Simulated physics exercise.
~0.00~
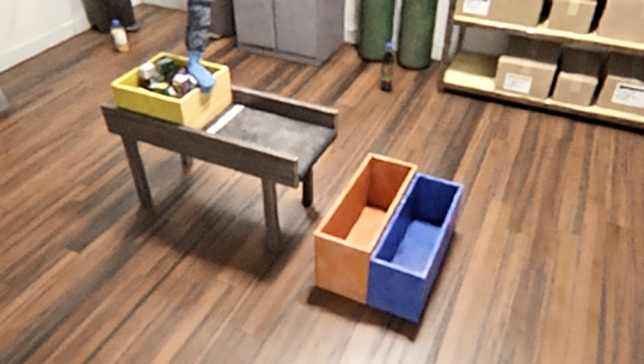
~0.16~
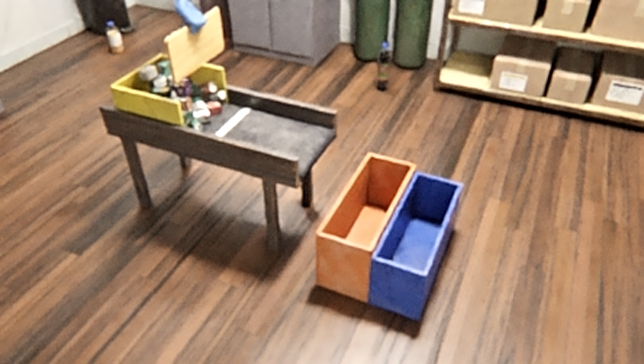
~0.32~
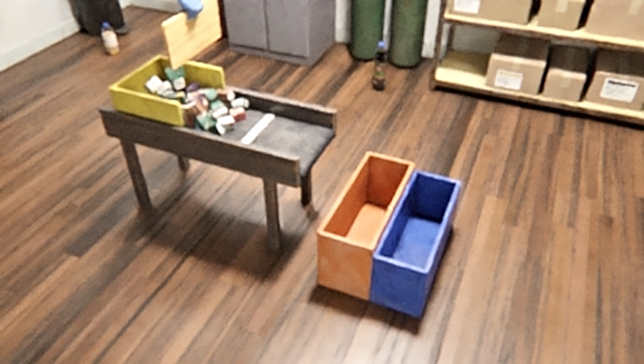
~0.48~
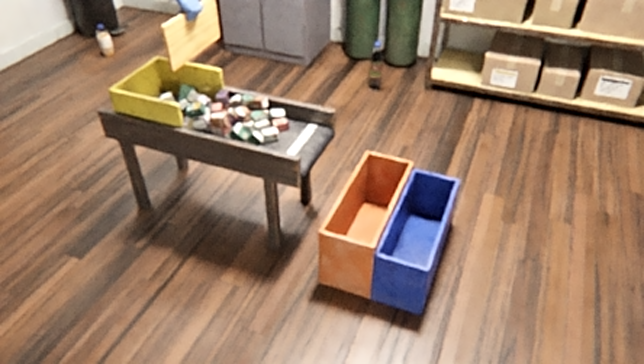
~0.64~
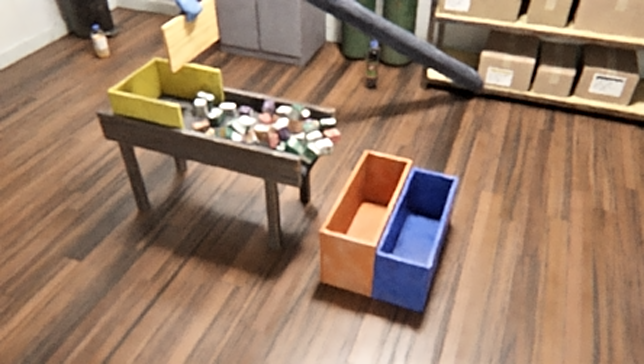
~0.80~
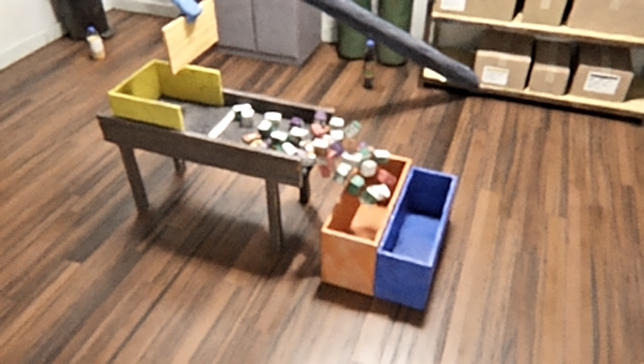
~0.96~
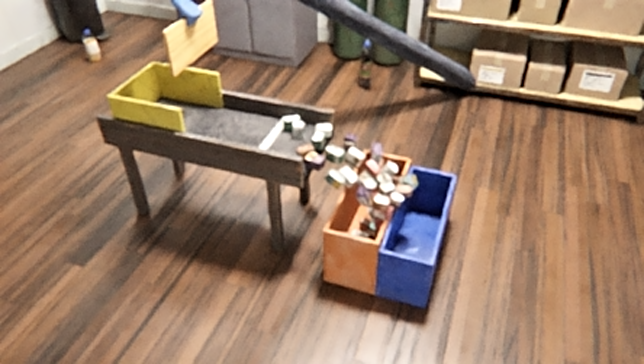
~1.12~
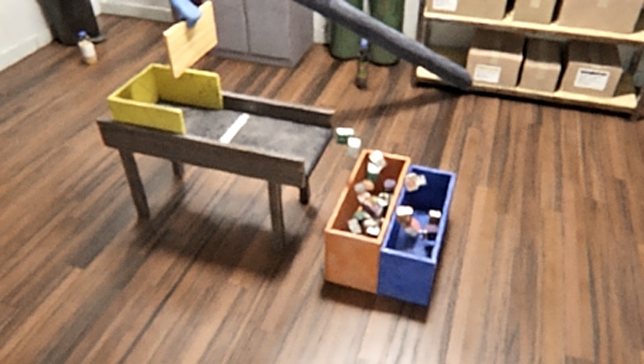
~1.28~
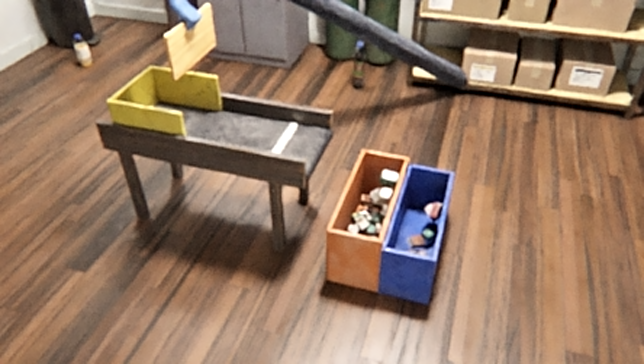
In a room with a dark wooden floor, seen from above at an angle, a yellow pen full of small cartons sits at the left end of a grey belt on legs. An orange tote and a blue box stand side by side on the floor to the right, with shelves of cardboard boxes behind. A blue-gloved hand lifts the pen's yellow gate, and the belt carries the loose cartons rightward. They spread along it, then fly off the end in a tumbling stream. Most land in the orange tote and a few in the blue box, leaving the belt empty.
